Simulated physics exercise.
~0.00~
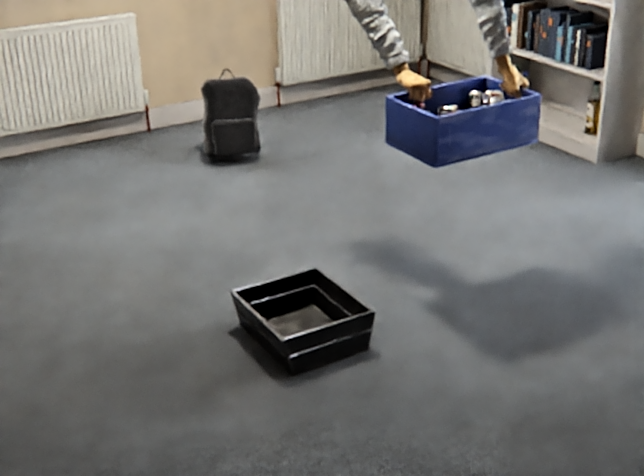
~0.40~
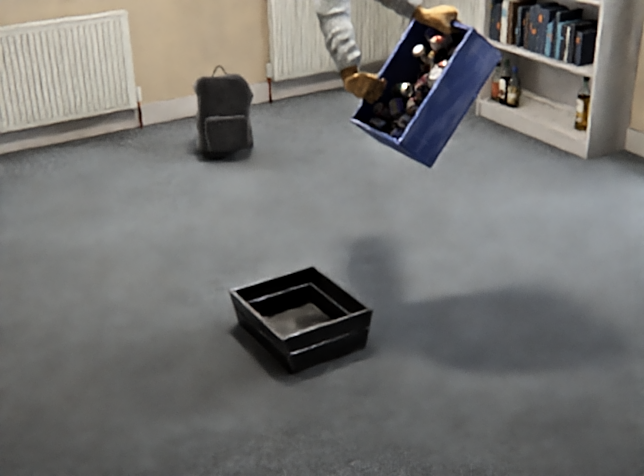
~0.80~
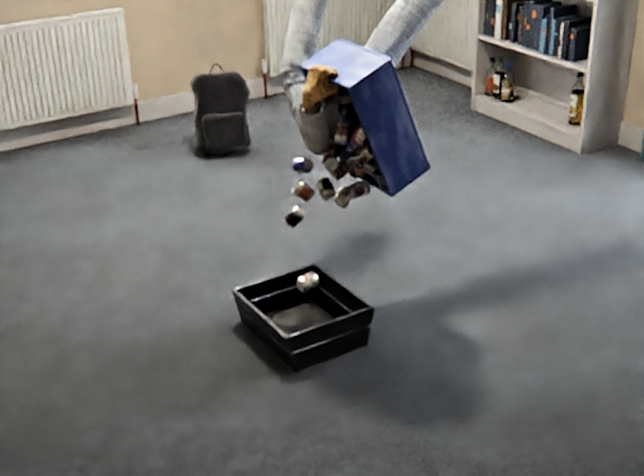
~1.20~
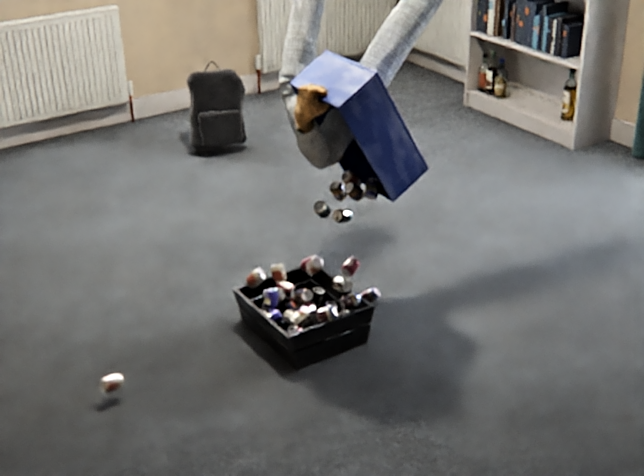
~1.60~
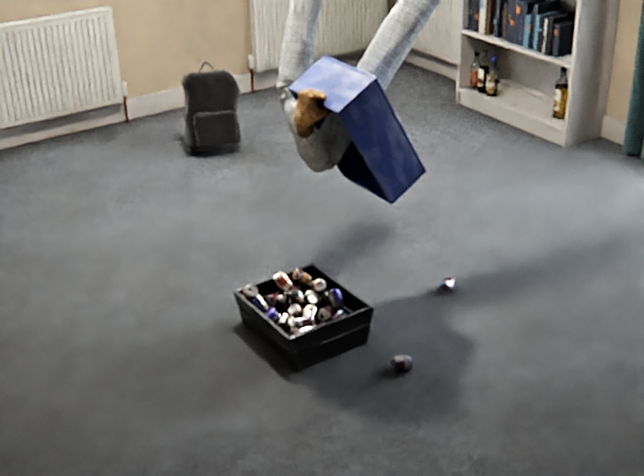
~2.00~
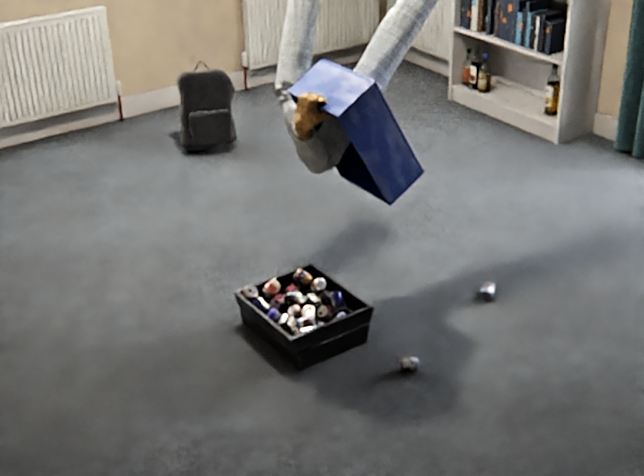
Two hands tip a blue box, pouring small cans into a black box; a few scatter.
